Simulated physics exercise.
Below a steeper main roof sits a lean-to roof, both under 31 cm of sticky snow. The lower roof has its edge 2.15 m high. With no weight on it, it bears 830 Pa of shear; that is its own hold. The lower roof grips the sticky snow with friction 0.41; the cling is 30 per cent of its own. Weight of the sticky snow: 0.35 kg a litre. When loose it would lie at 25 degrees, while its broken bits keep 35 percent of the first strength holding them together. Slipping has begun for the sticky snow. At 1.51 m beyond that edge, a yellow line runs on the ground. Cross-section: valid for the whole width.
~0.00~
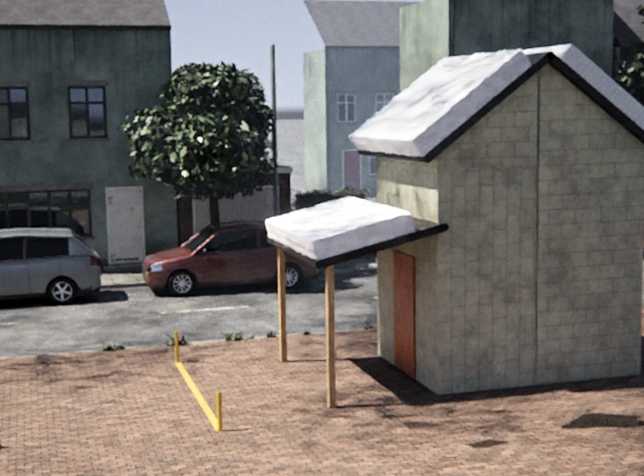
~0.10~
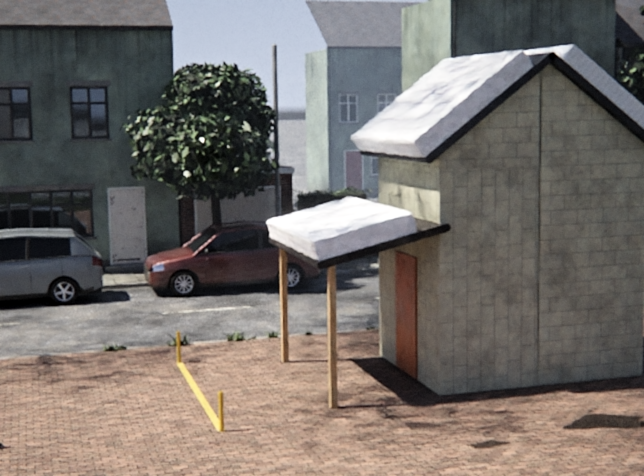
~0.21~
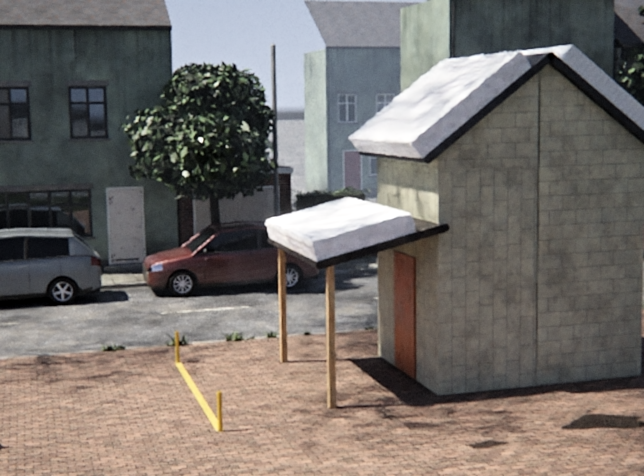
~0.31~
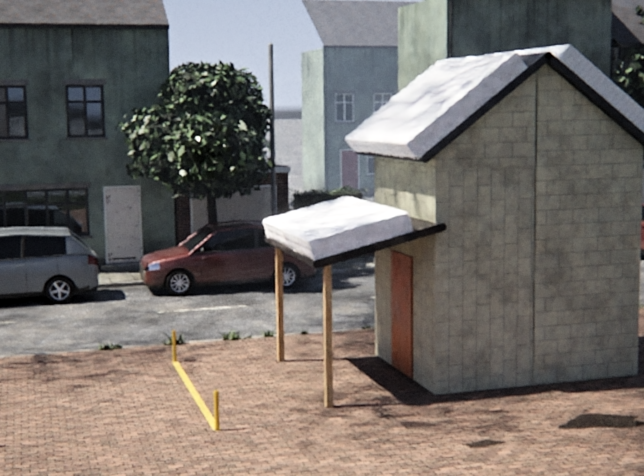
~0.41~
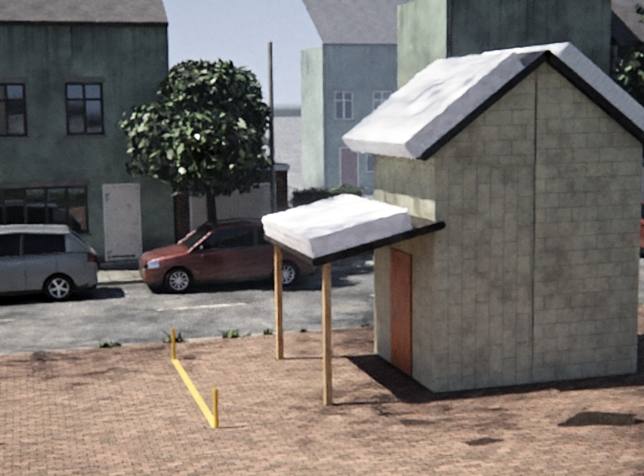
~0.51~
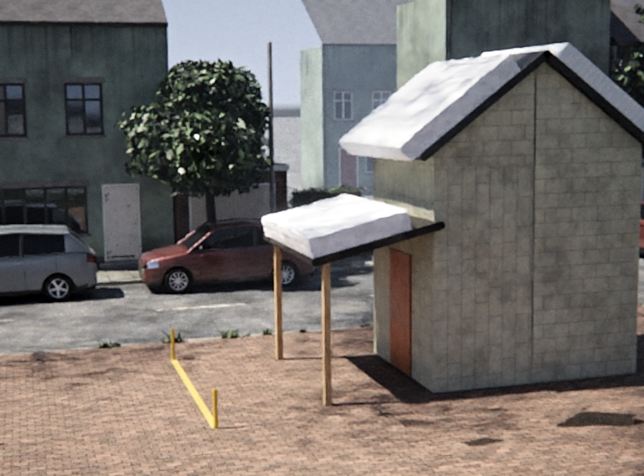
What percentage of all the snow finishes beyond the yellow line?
About 0 %.
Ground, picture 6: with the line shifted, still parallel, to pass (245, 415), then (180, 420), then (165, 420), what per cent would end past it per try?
First try 3 per cent, second 0 per cent, third 0 per cent.
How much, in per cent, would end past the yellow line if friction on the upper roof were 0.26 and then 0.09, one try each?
I'd say 18 %, followed by 30 %.
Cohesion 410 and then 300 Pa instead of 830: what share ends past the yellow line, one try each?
Respectively 16 % and 20 %.
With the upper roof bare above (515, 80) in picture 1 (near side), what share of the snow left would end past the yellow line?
Result: Approx. 0 % past the line.
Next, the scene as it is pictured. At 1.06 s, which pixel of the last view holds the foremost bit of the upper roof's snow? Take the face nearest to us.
It shows up near (370, 212) in the last picture.
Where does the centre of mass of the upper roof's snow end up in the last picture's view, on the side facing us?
I'd put it at around pixel (336, 286).
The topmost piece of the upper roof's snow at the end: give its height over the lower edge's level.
Height above lower edge: Approx. 1.0 m.
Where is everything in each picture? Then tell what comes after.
Front end of the sticky snow at (422, 132), in the first picture.
Front end of the sticky snow at (423, 133), its middle shifted 7 mm, in the second picture.
Front end of the sticky snow at (421, 134), its middle shifted 2.5 cm, 1 % of it past the upper edge, in one piece, in the third picture.
Front end of the sticky snow at (416, 152), its middle shifted 5.7 cm, 3 % of it past the upper edge, in one piece, in the fourth picture.
Front end of the sticky snow at (413, 152), its middle shifted 10 cm, 5 % of it past the upper edge, in one piece, in the fifth picture.
Front end of the sticky snow at (410, 146), its middle shifted 17 cm, 8 % of it past the upper edge, in one piece, in the sixth picture.
By 1.06 s, none is below the lower edge and 0 % is past the line.
By 1.71 s, none is below the lower edge and 0 % is past the line.
By 2.35 s, none is below the lower edge and 0 % is past the line.
By 3.00 s, 16 % is below the lower edge and 0 % is past the line.
By 4.90 s, at the end, 32 % is below the lower edge and 0 % is past the line.
